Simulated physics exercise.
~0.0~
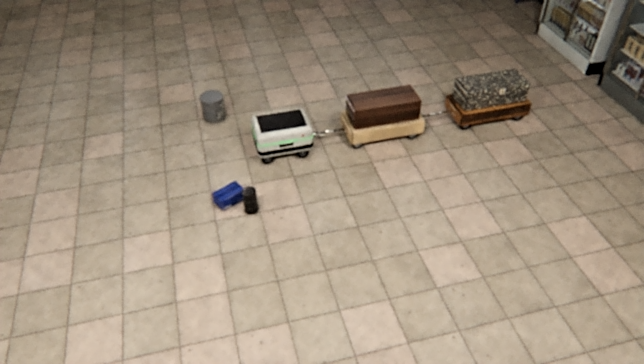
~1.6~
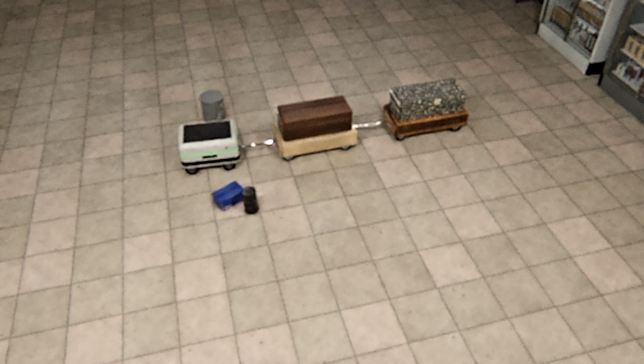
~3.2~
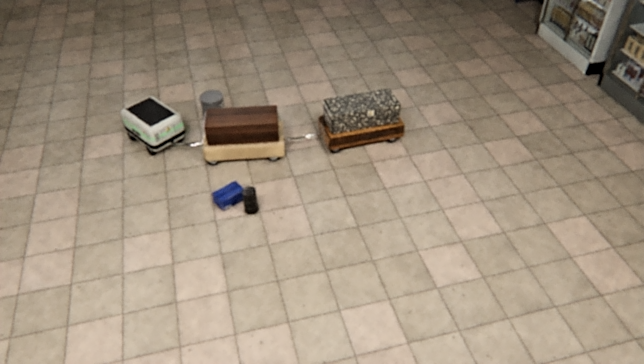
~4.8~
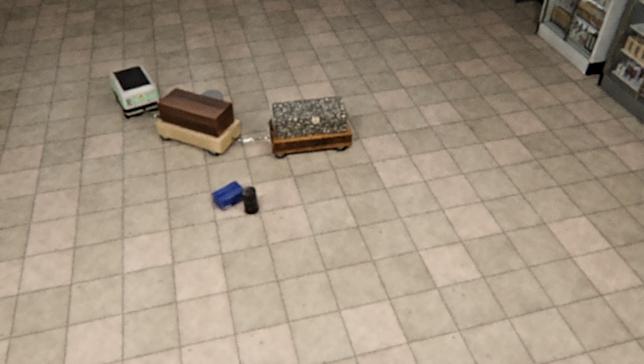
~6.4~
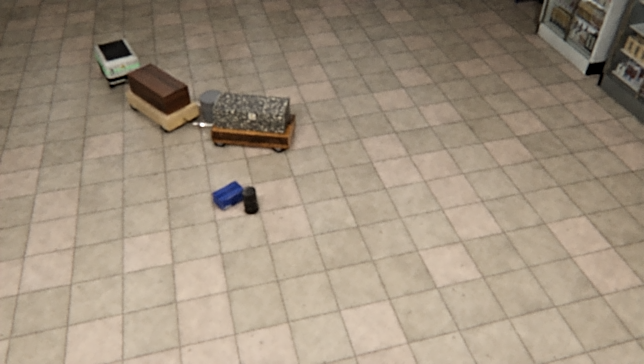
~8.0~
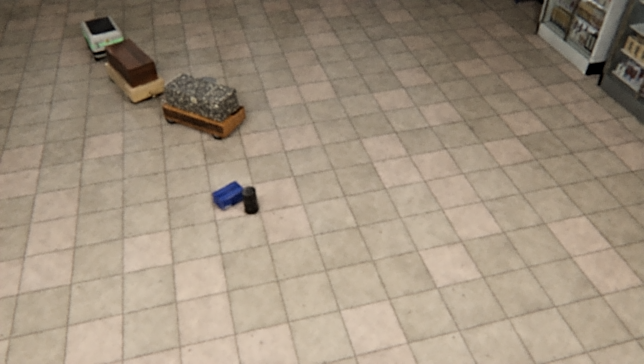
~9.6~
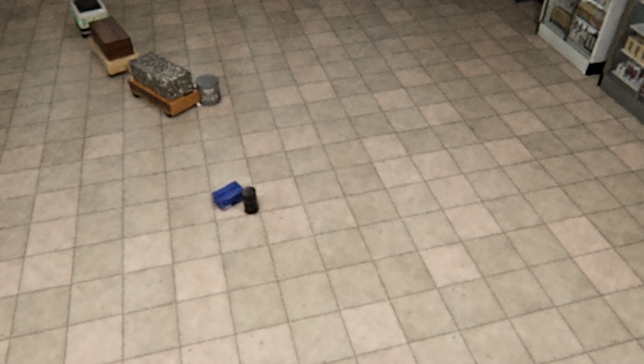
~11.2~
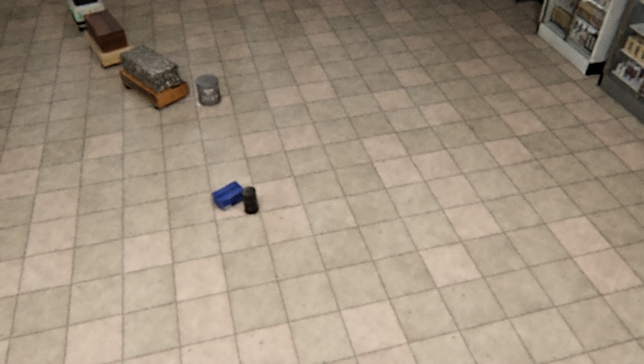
A small white tug pulling two loaded carts rolled left across the tiled floor, then curved away toward the top left, its rear cart nudging a grey pail slightly aside, while the blue box and black canister stayed where they were.
